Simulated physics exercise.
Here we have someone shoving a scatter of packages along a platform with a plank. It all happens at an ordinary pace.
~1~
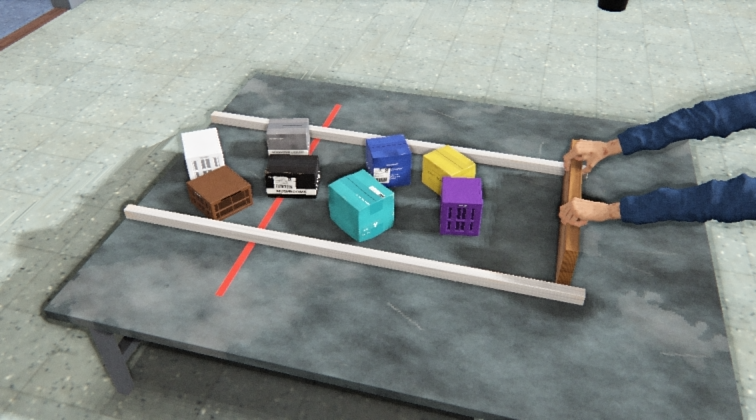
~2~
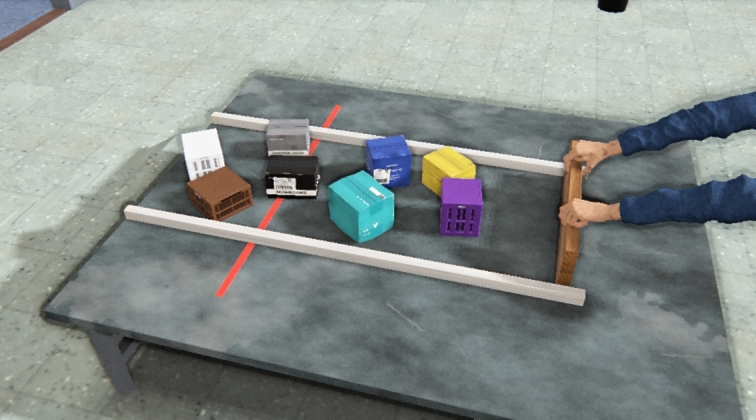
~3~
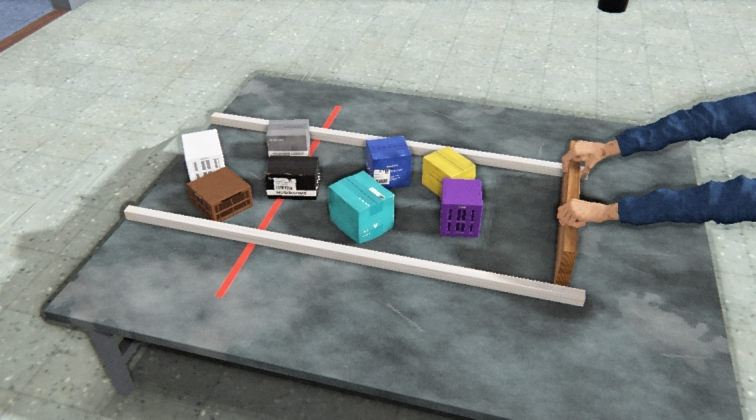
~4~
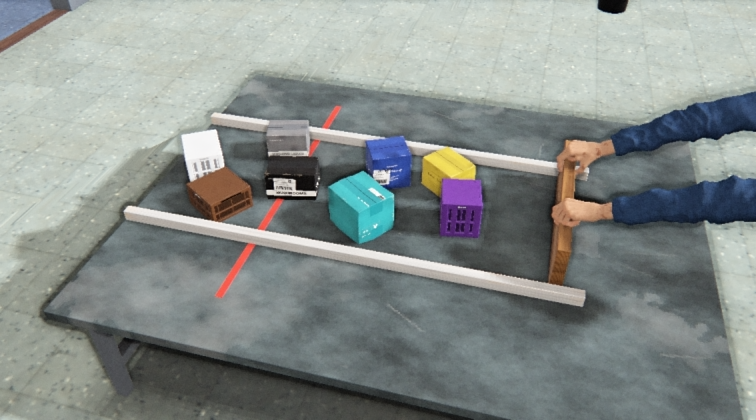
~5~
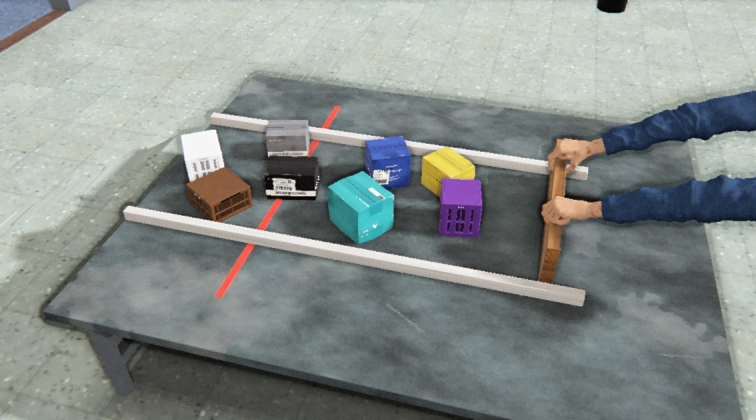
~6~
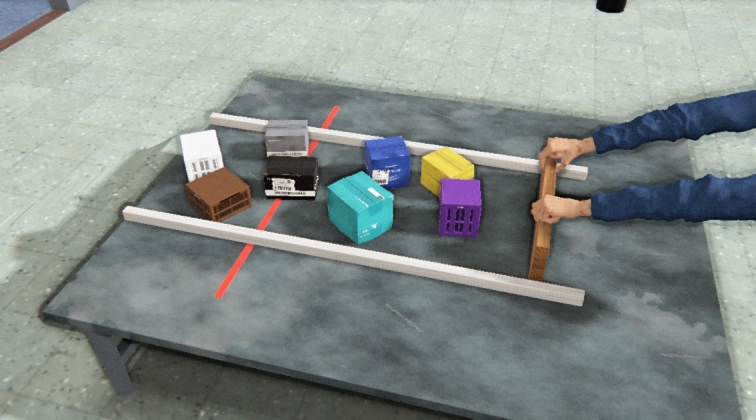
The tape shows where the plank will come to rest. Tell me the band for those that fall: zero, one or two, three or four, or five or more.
In the end the number that fall off is zero.
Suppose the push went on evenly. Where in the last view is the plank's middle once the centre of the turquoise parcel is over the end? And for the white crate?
For the turquoise parcel at (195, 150), for the white crate at (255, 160).
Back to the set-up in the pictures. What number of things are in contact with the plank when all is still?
In contact: 3.
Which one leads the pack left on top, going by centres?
The white crate.
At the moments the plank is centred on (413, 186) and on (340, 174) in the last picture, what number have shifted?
The counts are 4 and 6.
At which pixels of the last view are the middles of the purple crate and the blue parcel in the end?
Near (271, 167) and (255, 140).
Early on, none off yet; white crate at rest near (203, 158); brown crate at rest near (219, 195); grey box at rest near (288, 141).
A while later, none off yet; white crate at rest near (203, 158); brown crate at rest near (218, 195); grey box travelled about its own width near (264, 134).
Finally, the number that fall off is zero.
